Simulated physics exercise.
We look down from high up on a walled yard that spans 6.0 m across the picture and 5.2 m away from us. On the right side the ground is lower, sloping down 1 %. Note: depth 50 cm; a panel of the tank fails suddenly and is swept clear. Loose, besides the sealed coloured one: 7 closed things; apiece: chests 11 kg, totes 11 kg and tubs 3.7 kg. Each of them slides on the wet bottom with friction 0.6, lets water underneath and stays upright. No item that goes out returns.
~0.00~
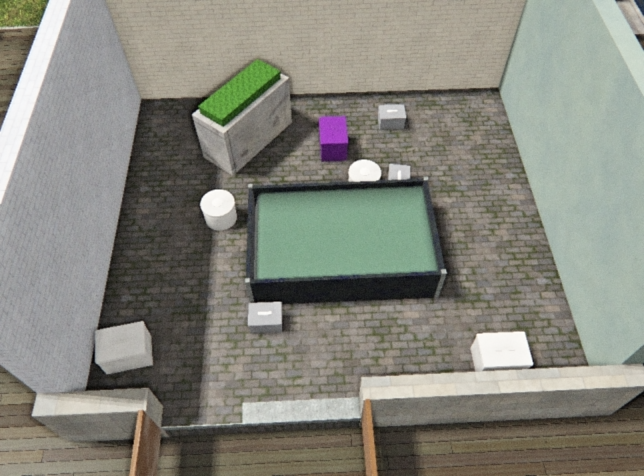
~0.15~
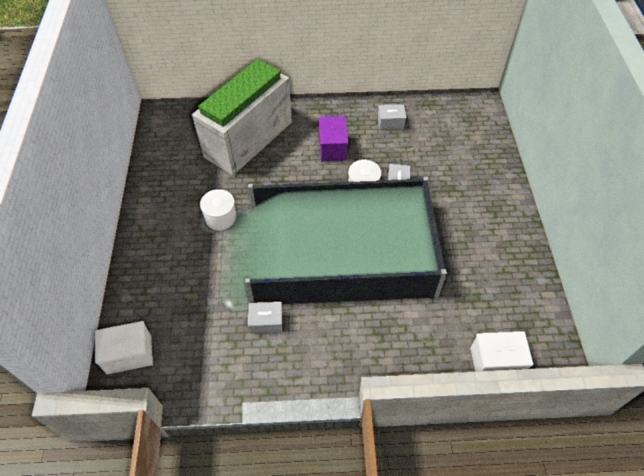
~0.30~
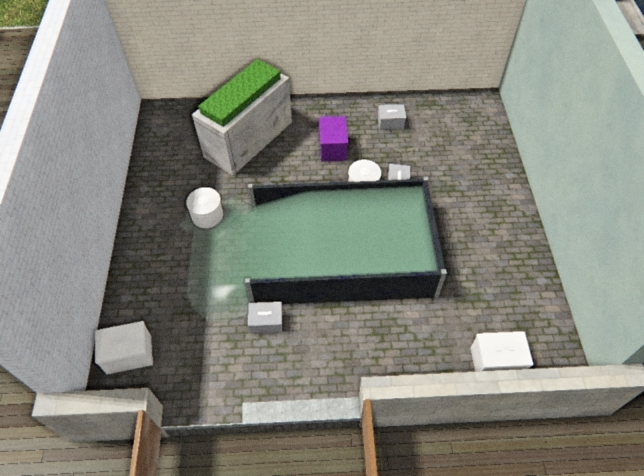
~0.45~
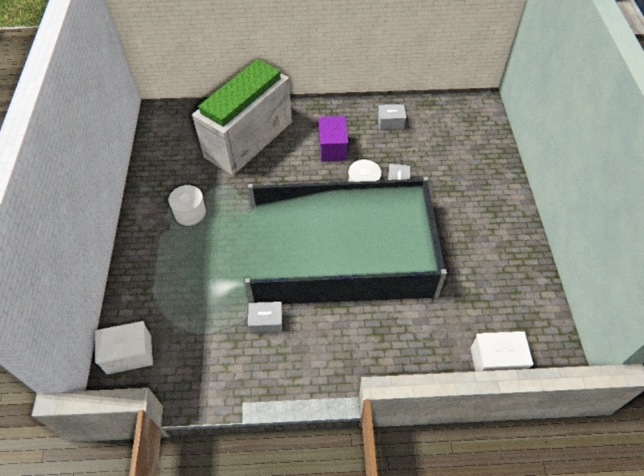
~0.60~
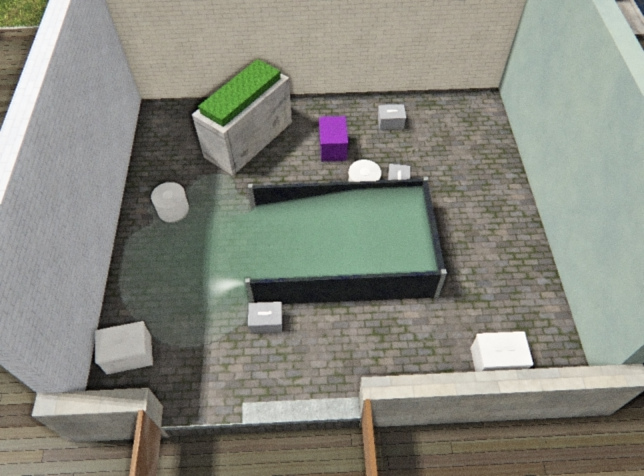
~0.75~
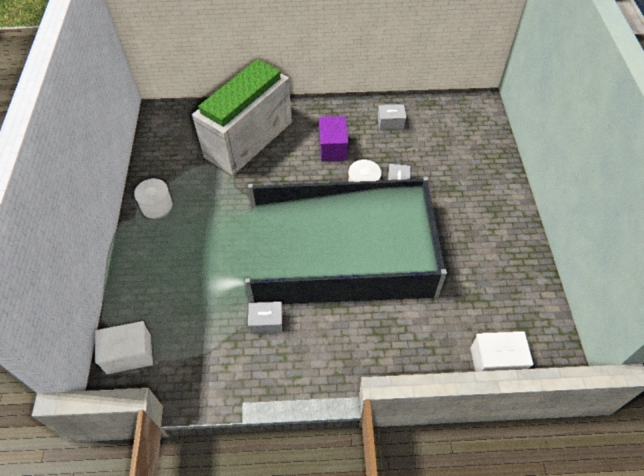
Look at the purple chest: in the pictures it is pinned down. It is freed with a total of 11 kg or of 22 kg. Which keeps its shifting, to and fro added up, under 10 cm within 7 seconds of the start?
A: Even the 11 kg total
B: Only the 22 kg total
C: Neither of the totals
A.
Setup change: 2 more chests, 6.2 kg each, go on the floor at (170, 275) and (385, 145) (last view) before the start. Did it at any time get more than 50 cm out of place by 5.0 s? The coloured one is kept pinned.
First one went beyond, second stayed within.
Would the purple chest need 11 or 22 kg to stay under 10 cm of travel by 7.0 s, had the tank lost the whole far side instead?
Well, in that case neither one does it.
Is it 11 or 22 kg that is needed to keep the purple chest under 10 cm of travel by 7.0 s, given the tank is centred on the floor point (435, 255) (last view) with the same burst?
In that case the answer is that just the bigger mass works.
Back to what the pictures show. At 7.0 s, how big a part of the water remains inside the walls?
I'd say some 86 percent hasn't gone yet.
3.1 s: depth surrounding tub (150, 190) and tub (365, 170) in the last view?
7 and 0 cm.
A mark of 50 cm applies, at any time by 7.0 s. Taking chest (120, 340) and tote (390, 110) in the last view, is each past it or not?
One after the other: Goes beyond it, then does not reach it.
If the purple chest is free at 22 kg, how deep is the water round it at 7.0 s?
Depth: Approx. 3 cm.
After 1.4 s the purple chest would be 0 cm from its start with 11 kg and 0 cm from its start with 22 kg; 0 cm of water round it then.
After 3.1 s the purple chest would be 0 cm from its start with 11 kg and 0 cm from its start with 22 kg; 0 cm of water round it then.
After 4.9 s the purple chest would be 0 cm from its start with 11 kg and 0 cm from its start with 22 kg; 1 cm of water round it then.
After 7.0 s the purple chest would be 0 cm from its start with 11 kg and 0 cm from its start with 22 kg; 3 cm of water round it then.
